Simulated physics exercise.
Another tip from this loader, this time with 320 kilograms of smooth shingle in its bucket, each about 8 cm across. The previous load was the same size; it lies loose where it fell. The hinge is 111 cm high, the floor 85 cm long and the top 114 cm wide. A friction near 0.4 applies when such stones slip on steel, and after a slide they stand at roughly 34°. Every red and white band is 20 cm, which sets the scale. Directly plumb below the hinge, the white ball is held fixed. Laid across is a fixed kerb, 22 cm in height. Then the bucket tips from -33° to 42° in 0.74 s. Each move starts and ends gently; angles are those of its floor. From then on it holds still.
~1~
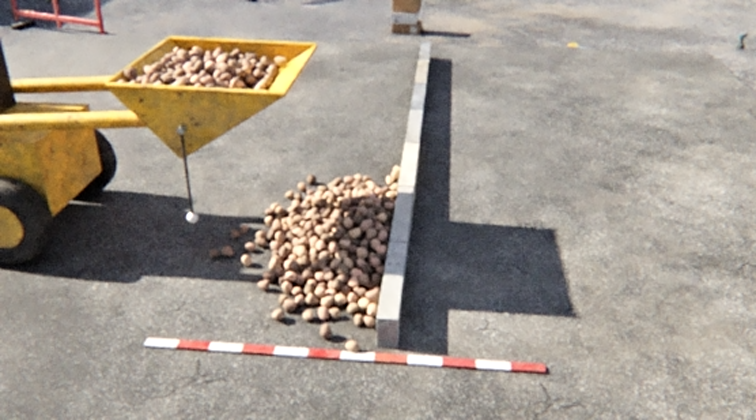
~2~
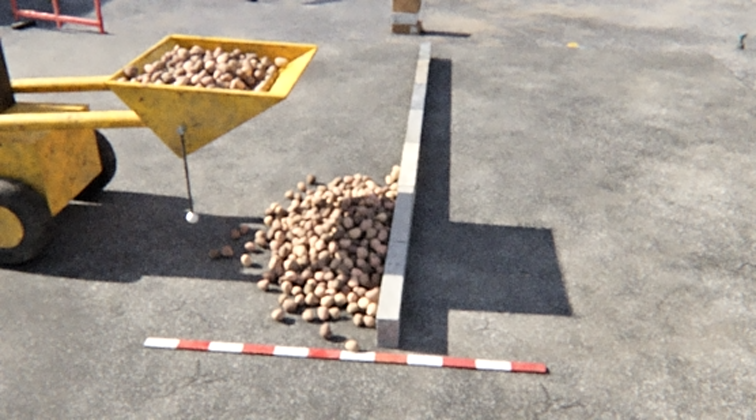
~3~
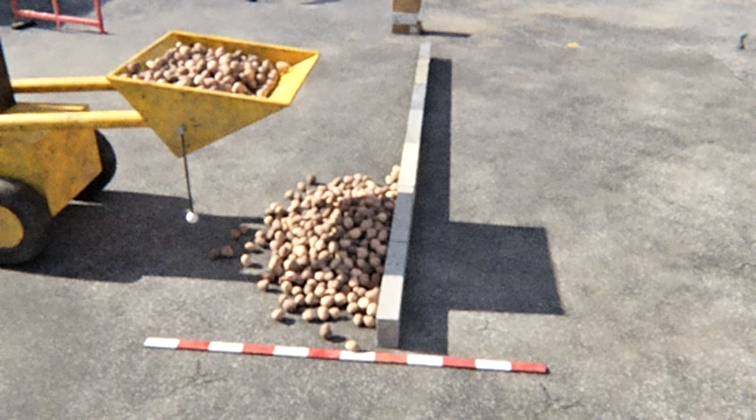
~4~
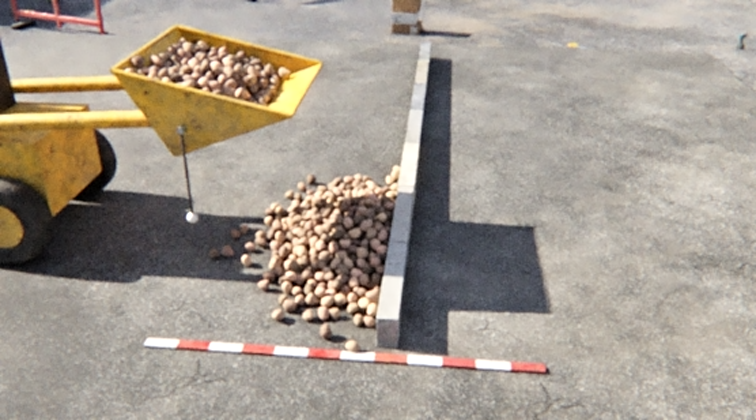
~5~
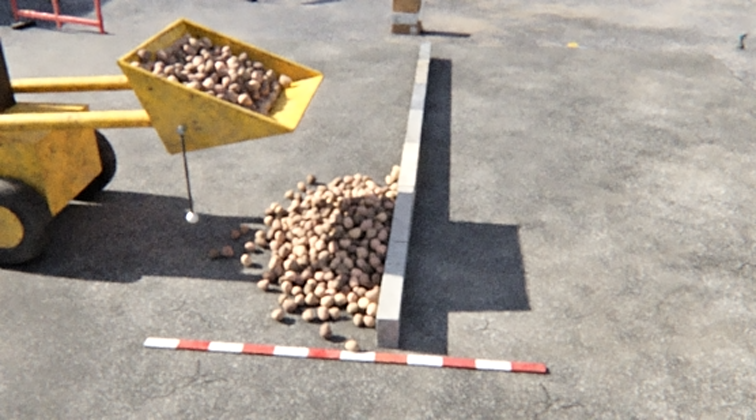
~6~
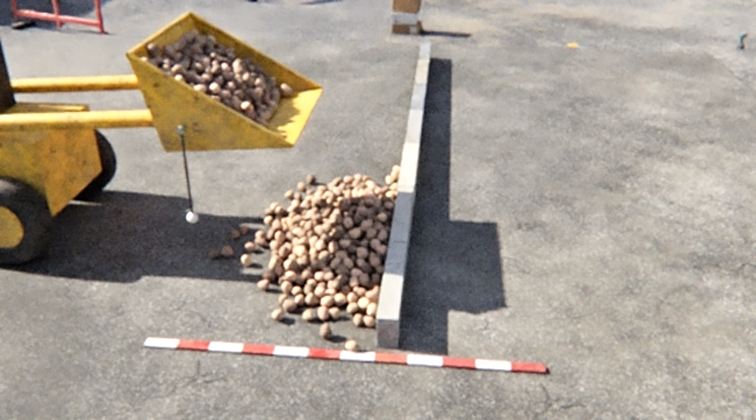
A yellow loader's bucket of brown lumps tilts gradually forward beside a heap against a kerb.
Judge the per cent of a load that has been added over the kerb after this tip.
The added amount is roughly 1 per cent of a load.
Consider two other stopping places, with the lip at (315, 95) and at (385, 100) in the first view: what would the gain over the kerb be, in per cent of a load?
First place: Roughly 5 %; second place: Roughly 55 %.
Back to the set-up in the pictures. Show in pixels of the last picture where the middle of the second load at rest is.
They come to rest centred about (322, 223).
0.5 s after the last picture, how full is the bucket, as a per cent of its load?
75 %.
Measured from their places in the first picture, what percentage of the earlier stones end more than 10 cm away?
Estimate: 15 %, roughly.
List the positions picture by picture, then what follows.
The bucket is at -33°, its lip at (285, 94); the top of the load is at (216, 64). The earlier load is highest near (360, 222), 23 cm above ground level, 100 % on this side of the kerb, in the first frame.
The bucket is at -32°, its lip at (286, 97); the top of the load is at (206, 63), in the second frame.
The bucket is at -27°, its lip at (289, 105); the top of the load is at (179, 57), in the third frame.
Lip at (292, 116), floor tilted -21°, highest stones at (178, 52), in the fourth frame.
The bucket is at -13°, its lip at (293, 131); the top of the load is at (183, 48), in the fifth frame.
Lip at (293, 147), floor tilted -5°, highest stones at (189, 43), in the sixth frame.
Then, 0.2 s after the last picture the floor is at 30°; in per cent of one load, 100 in the bucket, 100 on this side of the kerb; the foremost stones are at (386, 242).
Then, 0.5 s after the last picture the floor is at 42°; in per cent of one load, 74 in the bucket, 126 on this side of the kerb; the foremost stones are at (386, 242).
Then, 0.9 s after the last picture the floor is at 42°; in per cent of one load, 10 in the bucket, 190 on this side of the kerb; the foremost stones are at (389, 230).
Then, 3.5 s after the last picture the floor is at 42°; in per cent of one load, 0 in the bucket, 199 on this side of the kerb, 1 over the kerb; the foremost stones are at (443, 232). Net gain over the kerb, 1.
